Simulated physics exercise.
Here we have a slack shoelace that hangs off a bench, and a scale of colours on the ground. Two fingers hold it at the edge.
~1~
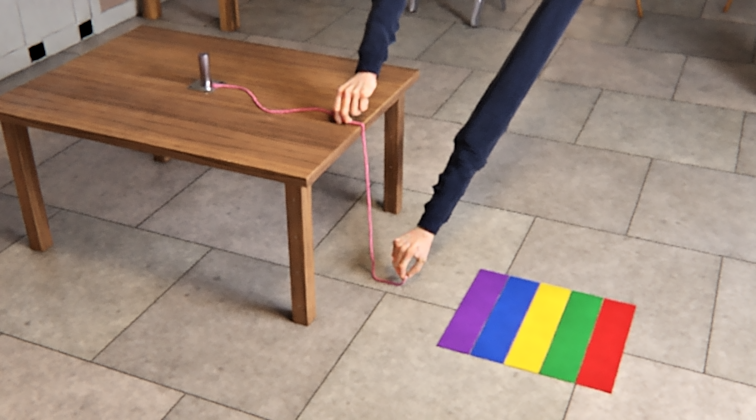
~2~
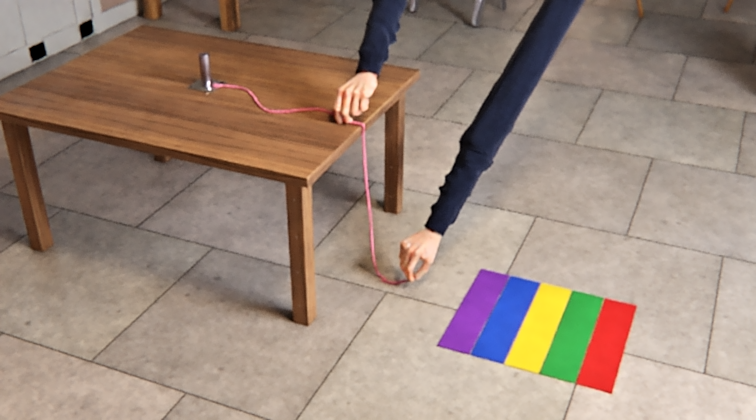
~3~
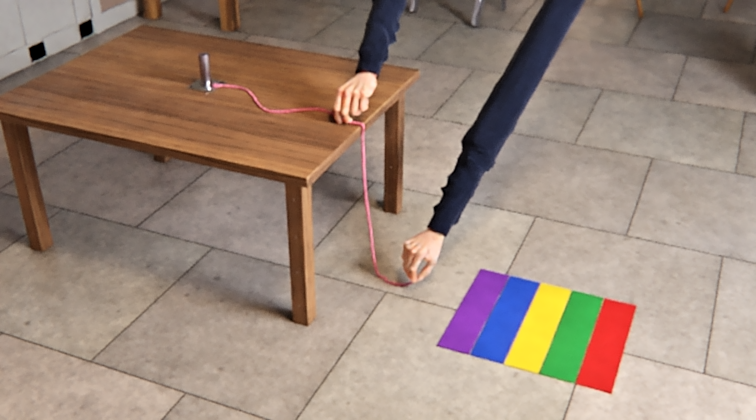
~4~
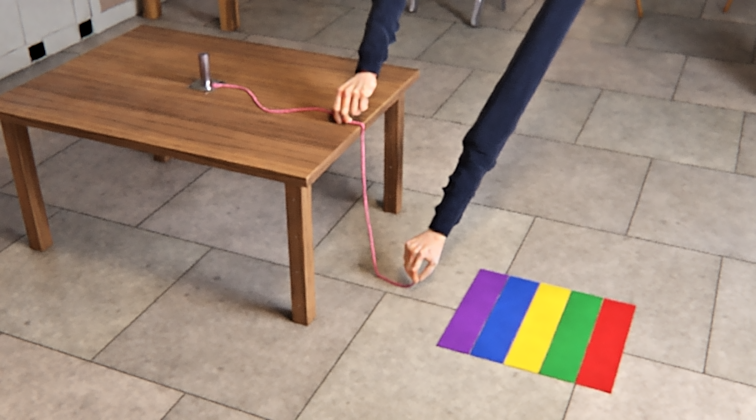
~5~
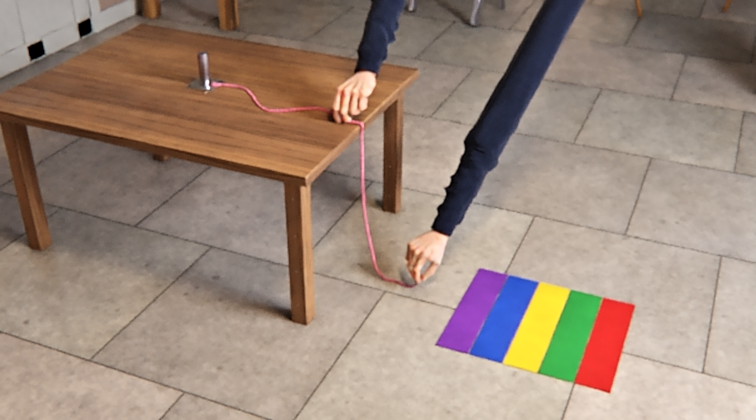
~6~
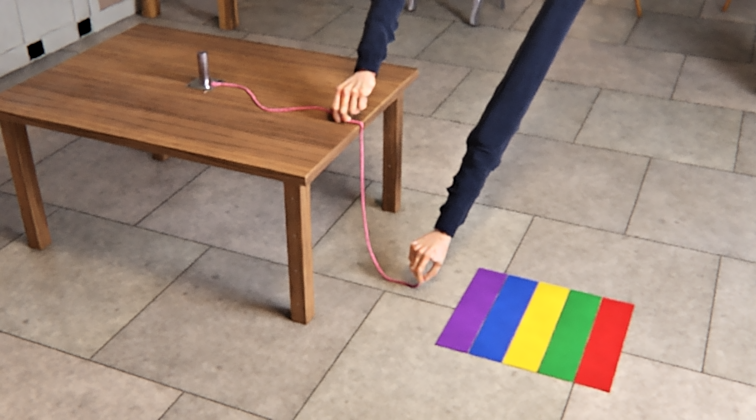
Two dark-sleeved arms reach down from the top over a brown wooden bench on grey floor tiles, seen from above at an angle, one hand at the bench edge. A pinkish-red shoelace runs from a metal peg over the edge, hanging slack left of purple, blue, yellow, green and red floor stripes. The lower hand shifts the shoelace's end slightly right, while the upper hand and view stay still.
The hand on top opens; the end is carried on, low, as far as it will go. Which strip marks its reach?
Over yellow.
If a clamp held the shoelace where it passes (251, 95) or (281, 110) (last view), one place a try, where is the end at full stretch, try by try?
Try by try, around (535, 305) and (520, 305).
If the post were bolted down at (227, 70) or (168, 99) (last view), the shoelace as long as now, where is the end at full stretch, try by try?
Near (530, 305) and (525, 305).
Early on, end near (490, 296); over purple.
Midway, end near (521, 304); over blue.
At the end of the slack, end near (541, 309); over yellow. The end stops over the yellow strip.
